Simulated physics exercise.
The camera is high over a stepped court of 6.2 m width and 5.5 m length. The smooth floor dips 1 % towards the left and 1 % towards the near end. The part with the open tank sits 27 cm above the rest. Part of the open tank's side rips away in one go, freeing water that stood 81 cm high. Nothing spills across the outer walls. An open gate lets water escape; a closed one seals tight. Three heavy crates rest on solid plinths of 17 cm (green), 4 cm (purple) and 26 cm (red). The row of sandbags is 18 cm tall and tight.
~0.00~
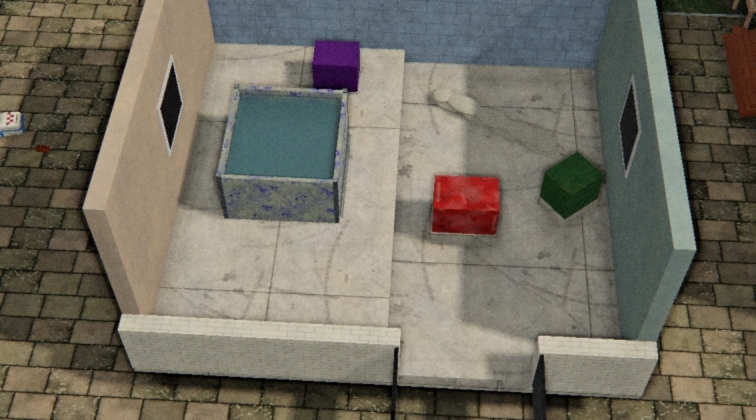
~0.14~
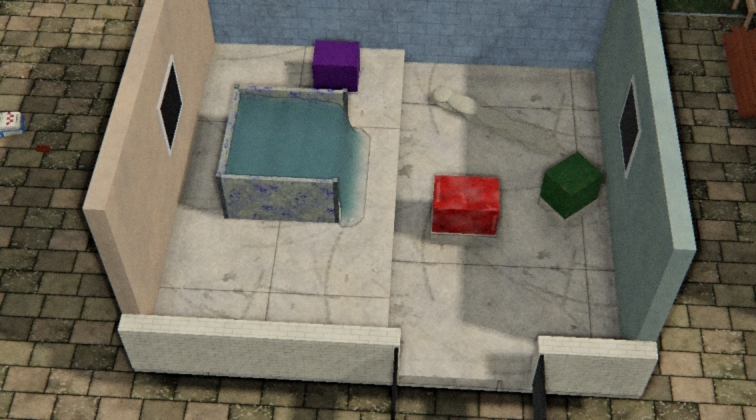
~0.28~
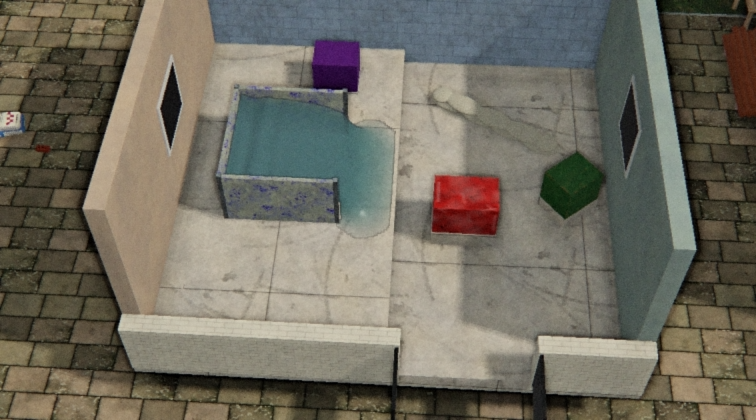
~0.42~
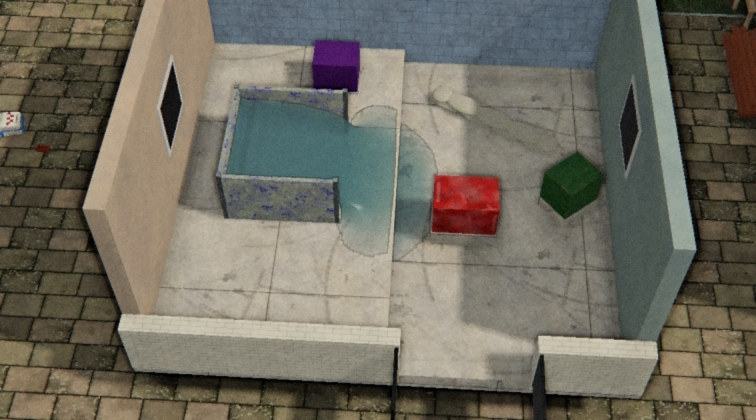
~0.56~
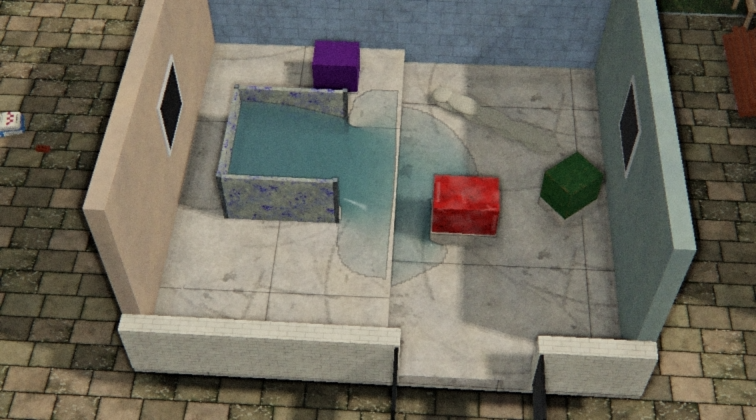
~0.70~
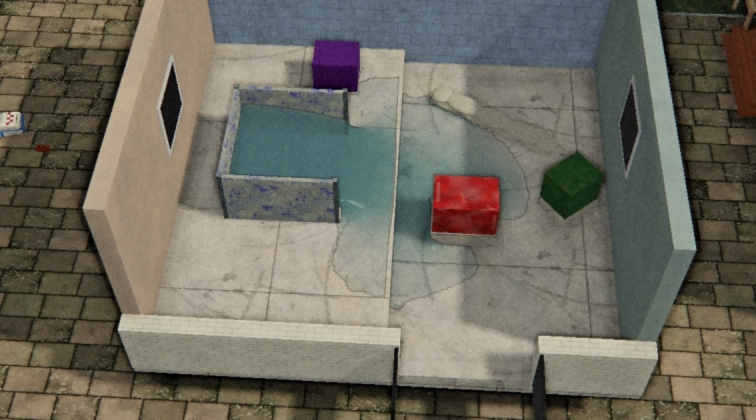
Water bursting from the open side of a tank, spreading over a step and flowing around a red block in a walled court.
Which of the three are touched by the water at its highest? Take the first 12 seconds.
The green crate gets wet; the purple crate stays dry; the red crate gets wet.
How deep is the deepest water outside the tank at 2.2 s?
Roughly 38 cm.
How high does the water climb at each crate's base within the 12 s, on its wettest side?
Peaks in cm: Green 34, purple 1, red 45.
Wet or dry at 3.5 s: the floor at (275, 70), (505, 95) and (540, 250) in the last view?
In that order: Dry, wet, flooded.
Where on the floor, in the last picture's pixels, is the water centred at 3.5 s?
Near (477, 188).
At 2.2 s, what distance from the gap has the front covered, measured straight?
Some 4.8 m out.
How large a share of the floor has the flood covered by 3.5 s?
Some 60 per cent of it.
After 1.4 s water covers 35 % of the floor and is deepest (42 cm) near (420, 215); green plinth reached, purple plinth reached, red plinth reached.
After 2.2 s water covers 55 % of the floor and is deepest (38 cm) near (604, 174); green plinth reached, purple plinth reached, red plinth reached.
After 3.5 s water covers 60 % of the floor and is deepest (20 cm) near (596, 86); green plinth reached, purple plinth reached, red plinth reached.
After 7.0 s water covers 55 % of the floor and is deepest (15 cm) near (386, 357); green plinth reached, purple plinth reached, red plinth reached.
After 12.0 s water covers 55 % of the floor and is deepest (12 cm) near (386, 357); highest at the green plinth 34 cm, highest at the purple plinth 1 cm, highest at the red plinth 45 cm.
